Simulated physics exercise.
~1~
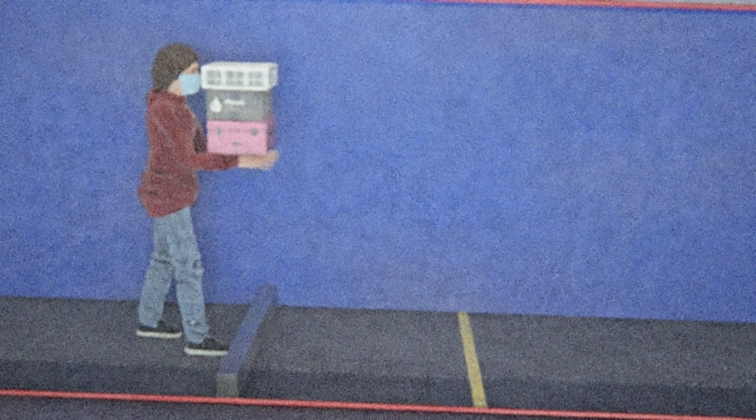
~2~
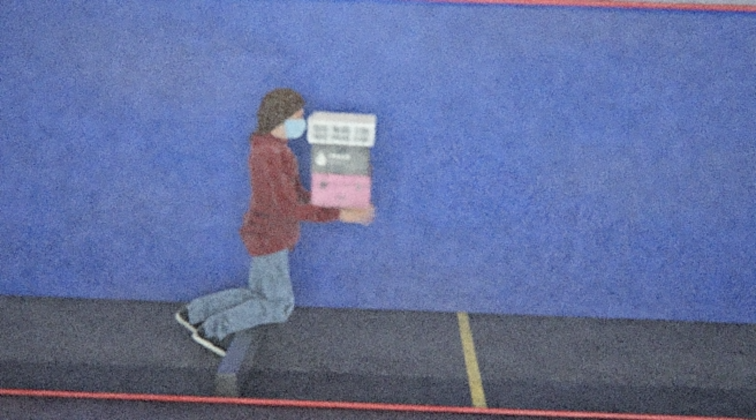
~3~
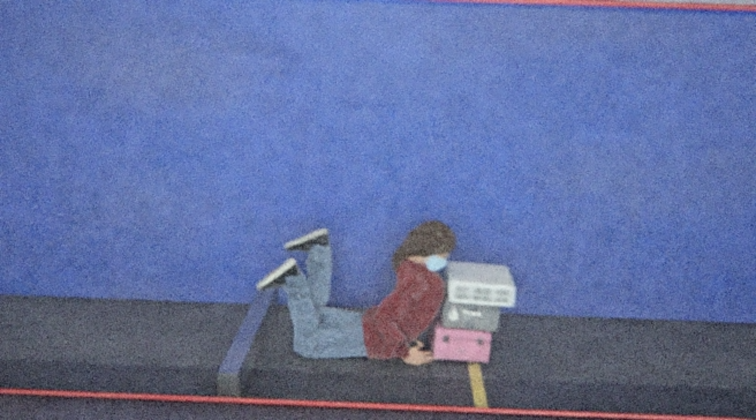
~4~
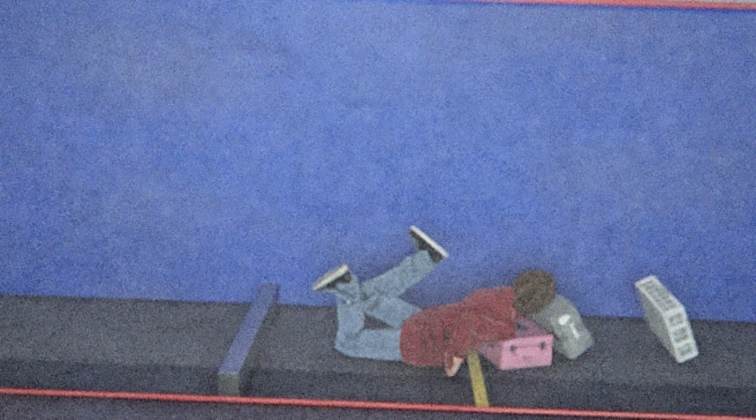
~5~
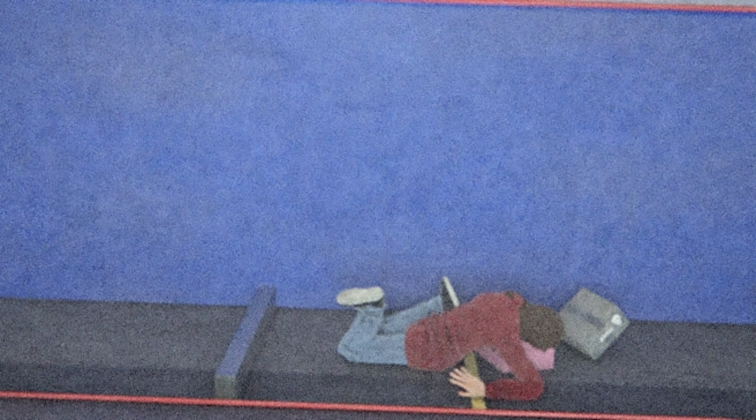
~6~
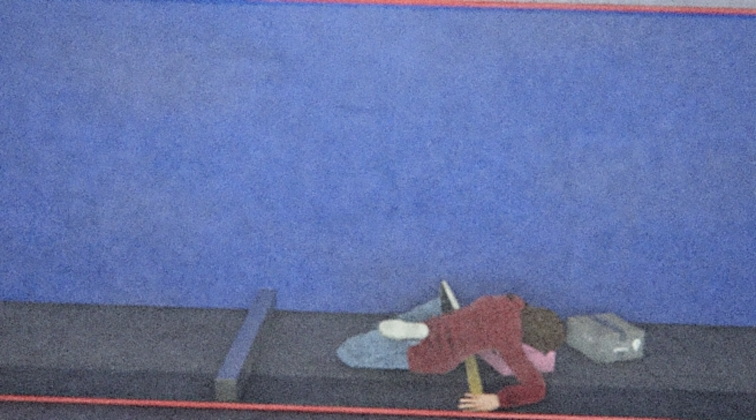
A masked person carrying stacked boxes trips over a low barrier and sprawls past it, scattering them.
